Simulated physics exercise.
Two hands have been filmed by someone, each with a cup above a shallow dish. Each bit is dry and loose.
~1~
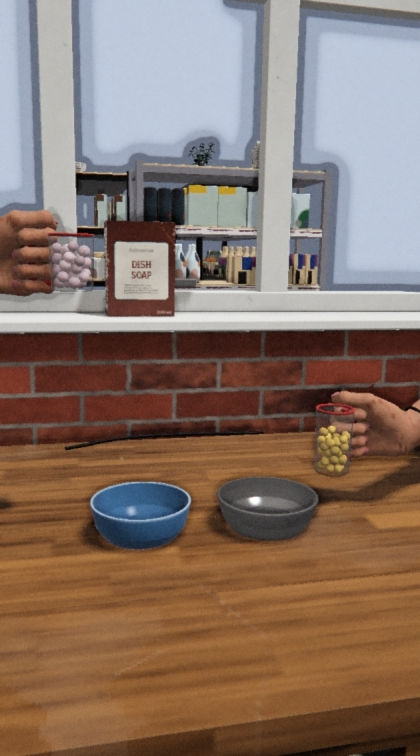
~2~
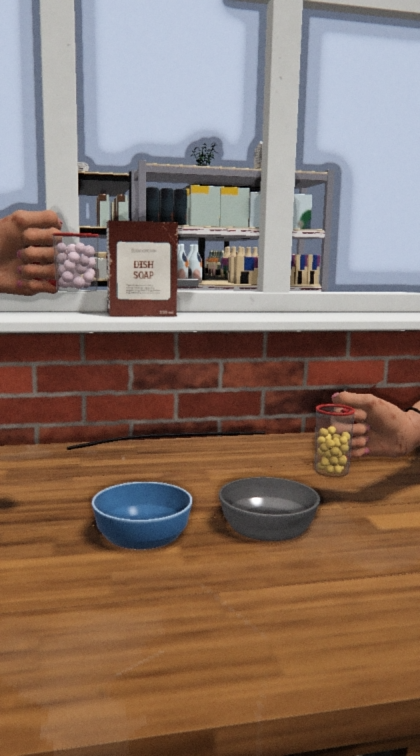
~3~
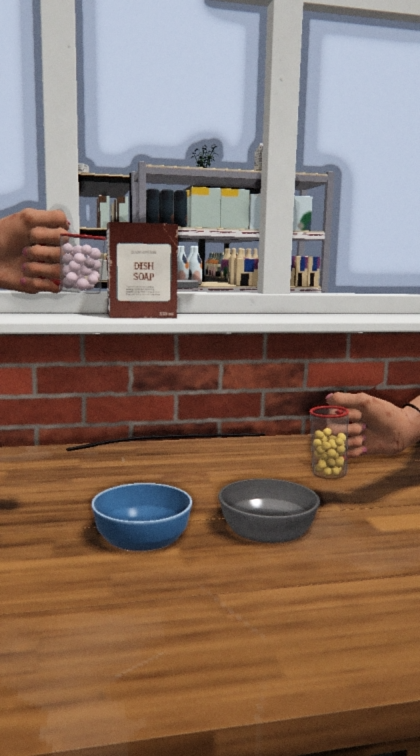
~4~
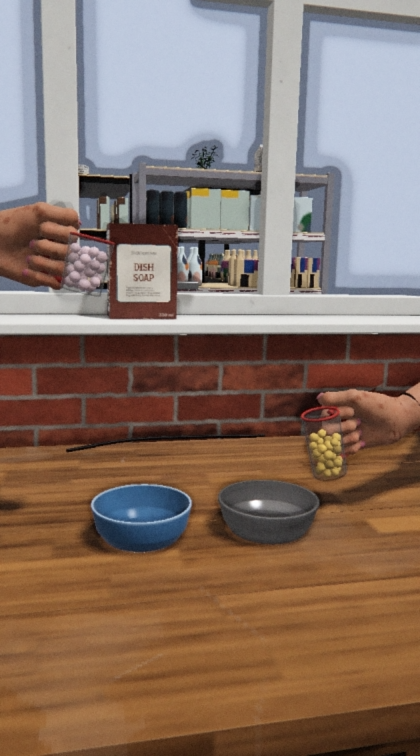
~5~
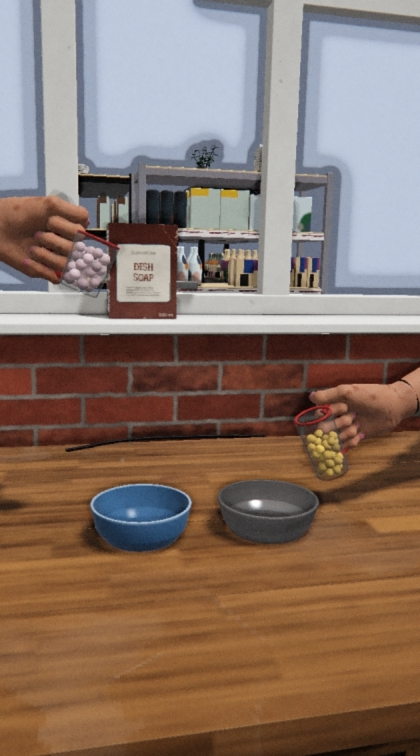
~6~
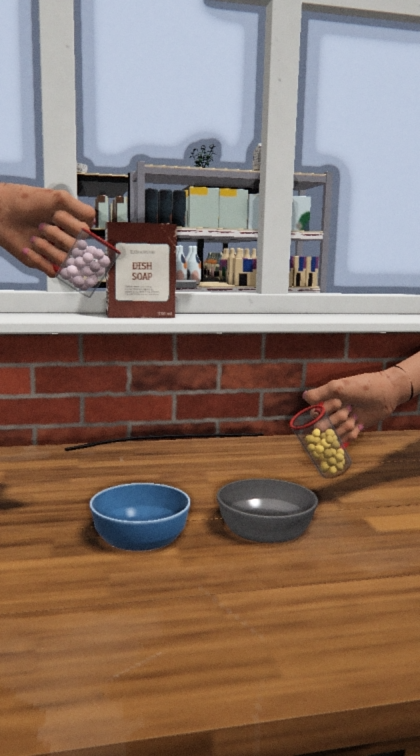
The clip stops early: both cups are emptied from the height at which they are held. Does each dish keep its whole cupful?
Left dish: It'll come through short of a few. Right: It'll come through with nothing missing.
Then, 0.28 s later than the last frame, left, every one still in the cup; right, every one still in the cup.
Then, 0.64 s later than the last frame, left, every one still in the cup; right, every one still in the cup.
Then, 1.02 s later than the last frame, left, roughly half still in the cup, about a tenth in the dish, roughly half in the air; right, the larger part still in the cup, about a tenth in the dish, just a few in the air.
When it is over, left, the larger part in the dish, roughly a quarter outside the dish; right, every one in the dish, not one outside the dish.
